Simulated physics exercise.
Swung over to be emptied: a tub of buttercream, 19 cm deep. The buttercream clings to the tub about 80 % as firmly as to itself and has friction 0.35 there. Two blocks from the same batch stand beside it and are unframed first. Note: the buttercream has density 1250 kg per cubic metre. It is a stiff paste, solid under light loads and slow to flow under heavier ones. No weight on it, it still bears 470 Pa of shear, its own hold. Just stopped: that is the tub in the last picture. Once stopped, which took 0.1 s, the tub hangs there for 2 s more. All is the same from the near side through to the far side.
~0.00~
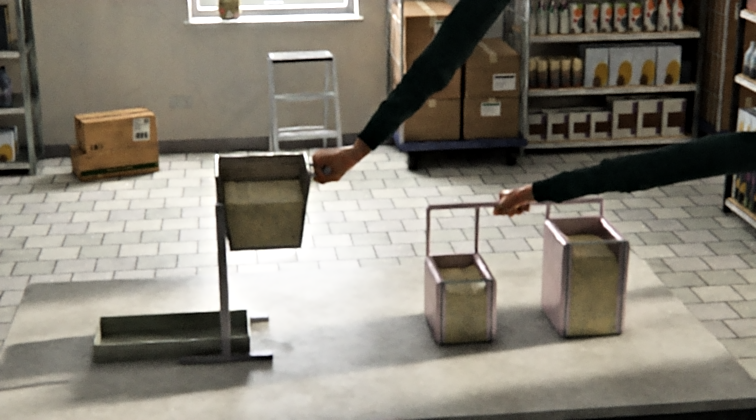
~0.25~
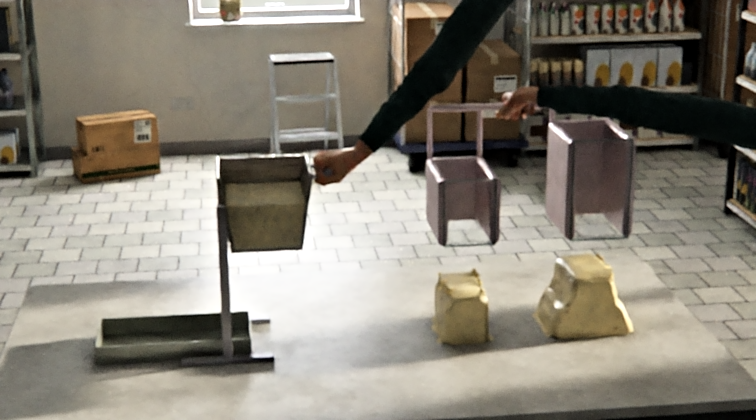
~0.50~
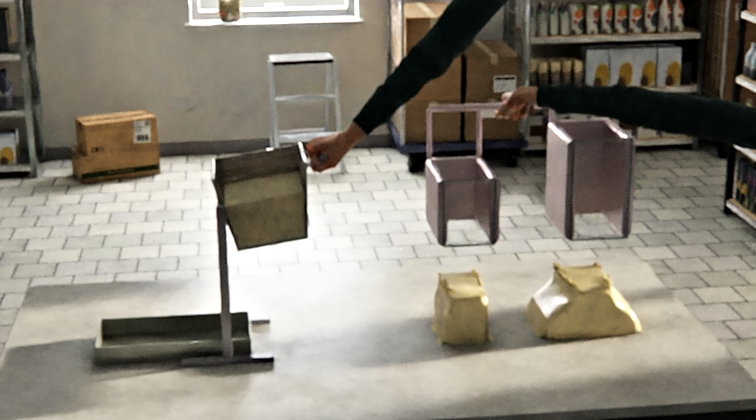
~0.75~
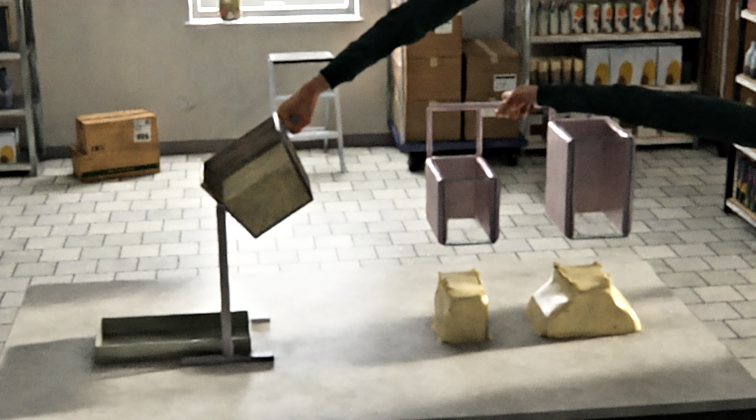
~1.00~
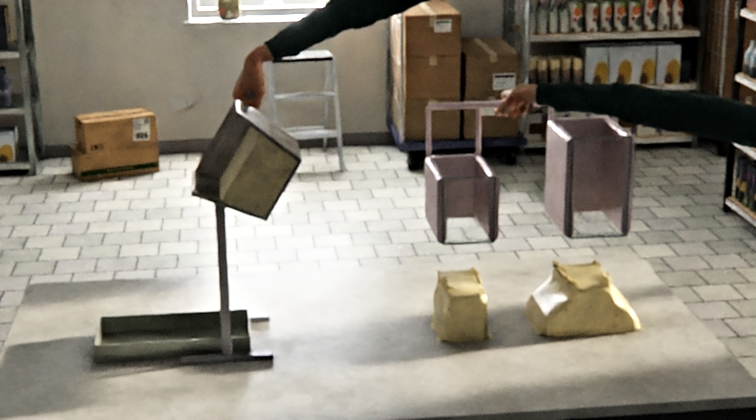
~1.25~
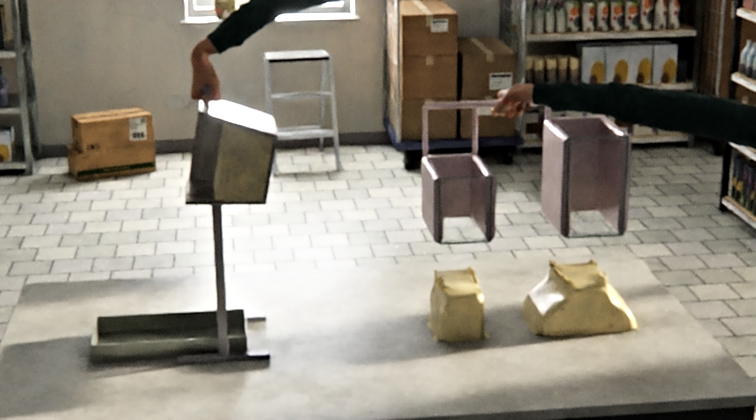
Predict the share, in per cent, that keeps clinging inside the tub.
I would say roughly 100 percent.
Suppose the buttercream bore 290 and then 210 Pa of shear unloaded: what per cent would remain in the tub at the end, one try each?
75 %, then 60 %.
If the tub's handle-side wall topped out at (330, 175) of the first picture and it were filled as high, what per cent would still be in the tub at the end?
Around 85 percent would still be in the tub at the end.
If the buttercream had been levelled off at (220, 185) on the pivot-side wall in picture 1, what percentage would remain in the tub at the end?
Then roughly 70 %.
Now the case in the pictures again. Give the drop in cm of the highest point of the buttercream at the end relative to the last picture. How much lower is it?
About 2 cm.
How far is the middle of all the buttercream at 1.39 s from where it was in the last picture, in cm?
Displacement noted: Approx. 1 cm... about that.
By 1.39 s, the tub is at 79 degrees and holds 100 %.
By 1.56 s, the tub is at 79 degrees and holds 100 %.
By 1.73 s, the tub is at 79 degrees and holds 100 %.
By 1.90 s, the tub is at 79 degrees and holds 100 %.
By 3.25 s, at the end, the tub is at 79 degrees and holds 100 %.
